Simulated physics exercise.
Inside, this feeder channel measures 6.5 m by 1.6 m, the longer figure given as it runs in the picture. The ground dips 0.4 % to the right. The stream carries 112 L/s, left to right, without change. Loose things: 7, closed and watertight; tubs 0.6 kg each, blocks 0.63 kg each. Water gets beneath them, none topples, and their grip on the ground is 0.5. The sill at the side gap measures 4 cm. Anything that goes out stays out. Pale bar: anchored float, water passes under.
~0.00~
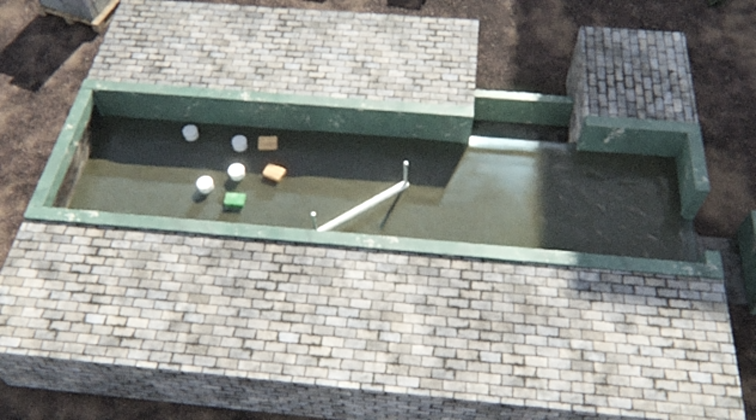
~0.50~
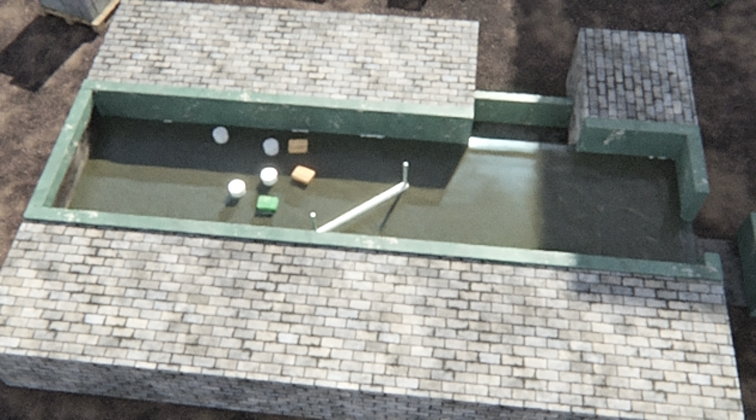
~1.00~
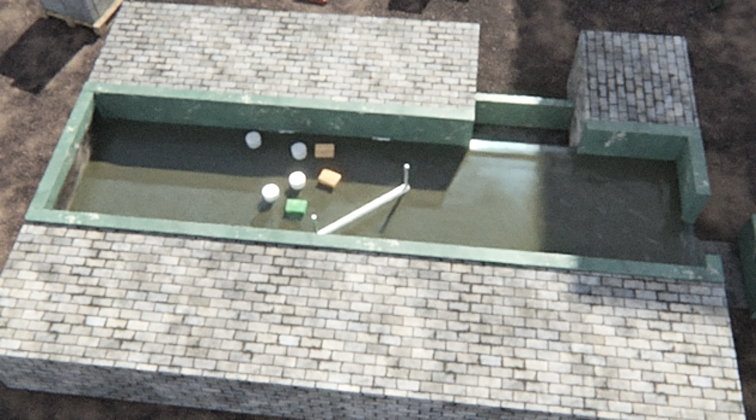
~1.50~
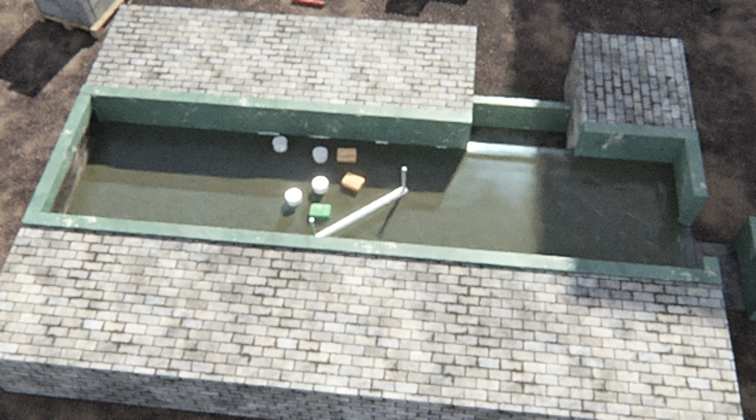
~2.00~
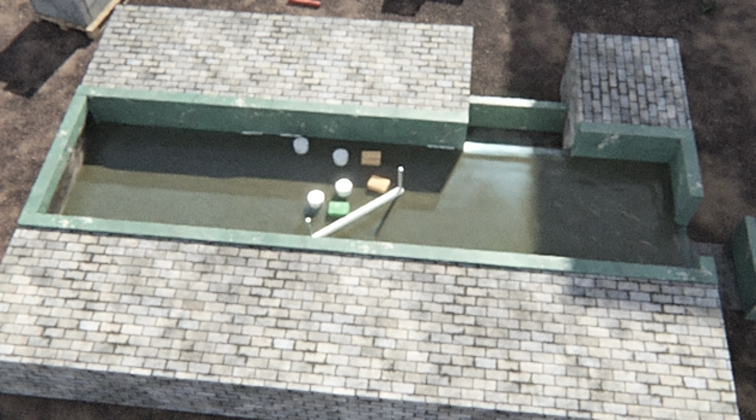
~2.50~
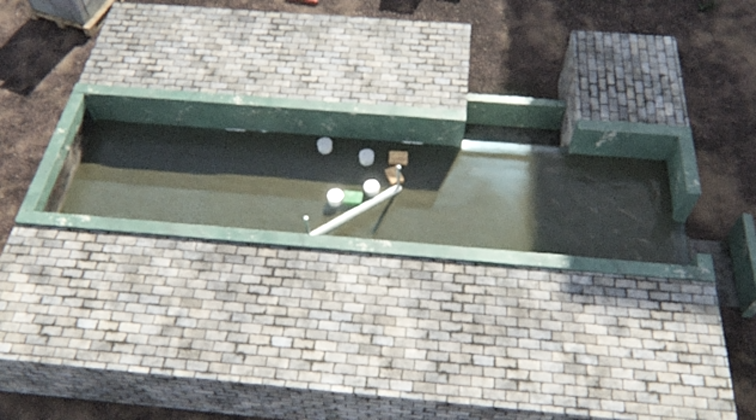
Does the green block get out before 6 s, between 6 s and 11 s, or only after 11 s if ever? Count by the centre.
The leaving happens midway.
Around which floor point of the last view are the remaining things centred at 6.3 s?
That lands at roughly (473, 170).
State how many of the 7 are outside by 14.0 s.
The answer is 7.
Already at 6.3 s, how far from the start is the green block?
It is about 300 cm out of place by then.
After 3.5 s the green block is near (384, 182), 1.7 m from its start, afloat; 0 of 7 are out; 7 afloat.
After 6.3 s the green block is near (488, 158), 2.9 m from its start, afloat; 5 of 7 are out; 2 afloat.
After 10.0 s the green block has gone out (at 7.0 s); 7 of 7 are out; 0 afloat.
After 14.0 s the green block has gone out (at 7.0 s); 7 of 7 are out; 0 afloat.
